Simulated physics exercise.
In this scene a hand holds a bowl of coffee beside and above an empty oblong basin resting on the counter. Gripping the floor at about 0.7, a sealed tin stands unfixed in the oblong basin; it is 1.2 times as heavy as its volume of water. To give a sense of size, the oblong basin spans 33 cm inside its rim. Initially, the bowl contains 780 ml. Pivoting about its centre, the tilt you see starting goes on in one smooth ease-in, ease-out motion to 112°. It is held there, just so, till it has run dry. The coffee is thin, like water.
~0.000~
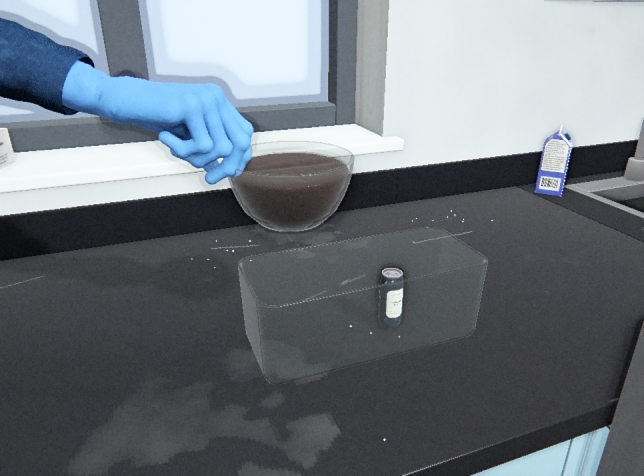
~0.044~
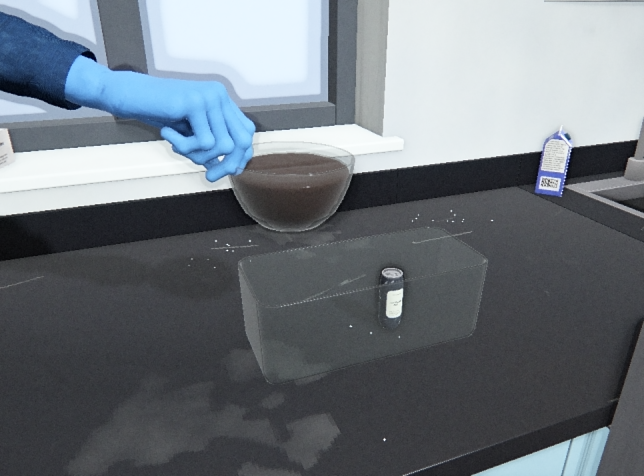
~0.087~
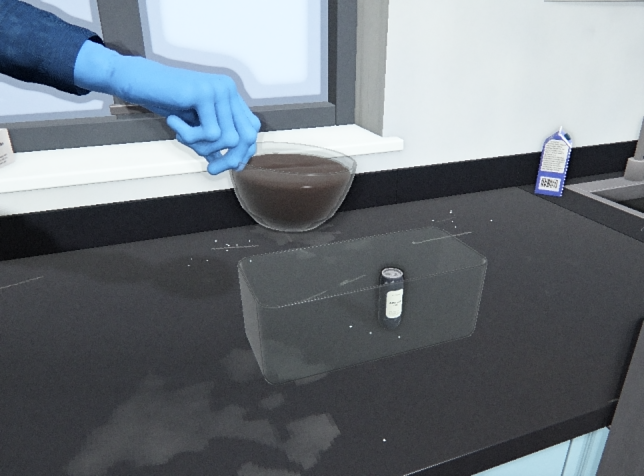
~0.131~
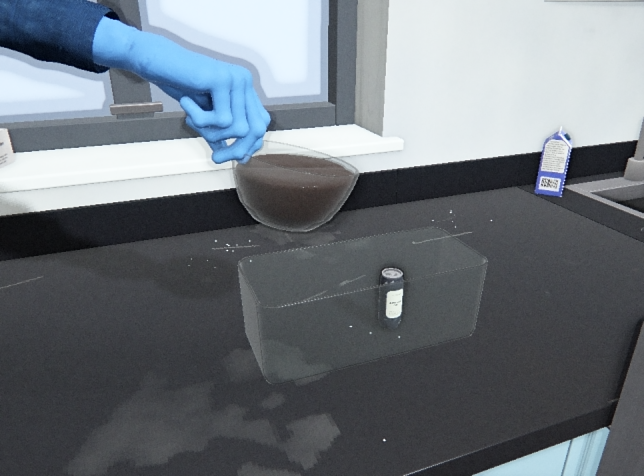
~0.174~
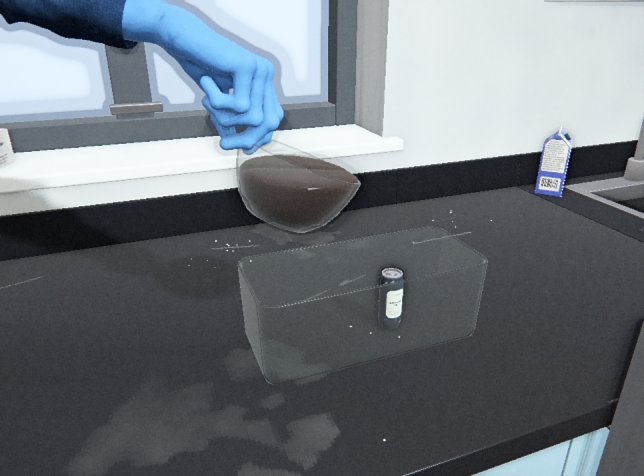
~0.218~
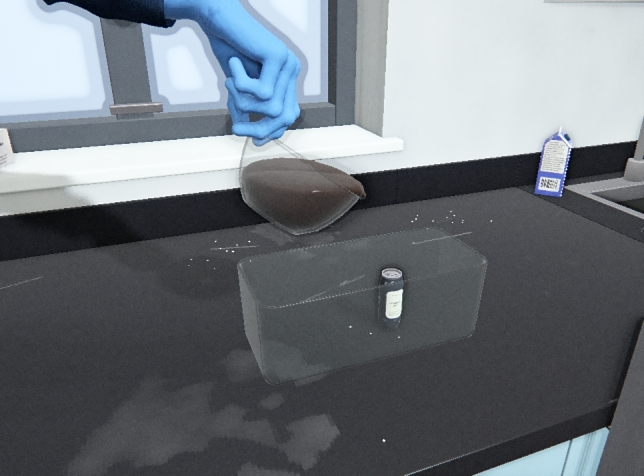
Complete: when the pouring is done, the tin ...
... has gone over.
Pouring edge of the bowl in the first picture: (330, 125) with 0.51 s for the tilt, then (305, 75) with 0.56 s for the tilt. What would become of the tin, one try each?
Run one: It tumbles. Run two: It tumbles.
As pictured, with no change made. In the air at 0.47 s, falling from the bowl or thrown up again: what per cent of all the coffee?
I'd put it at about 28 percent.
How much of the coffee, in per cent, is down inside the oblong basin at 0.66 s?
Close to 98 in a hundred.
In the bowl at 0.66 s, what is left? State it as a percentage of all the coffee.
Share remaining: Approx. 0 %.
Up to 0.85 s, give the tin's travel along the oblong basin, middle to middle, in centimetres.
About 2 cm.
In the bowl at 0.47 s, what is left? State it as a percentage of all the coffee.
Fraction remaining: Approx. 10 per cent.
By 0.47 s the tilt is 105° and 10 per cent is still to pour; the tin stands where it began.
By 0.66 s the tilt is 112° and 0 per cent is still to pour; the tin leans 18°.
By 0.85 s the tilt is 112° and 0 per cent is still to pour; the tin leans 8°.
By 1.06 s the tilt is 112° and 0 per cent is still to pour; the tin leans 19°.
At rest the tin lies on its side.
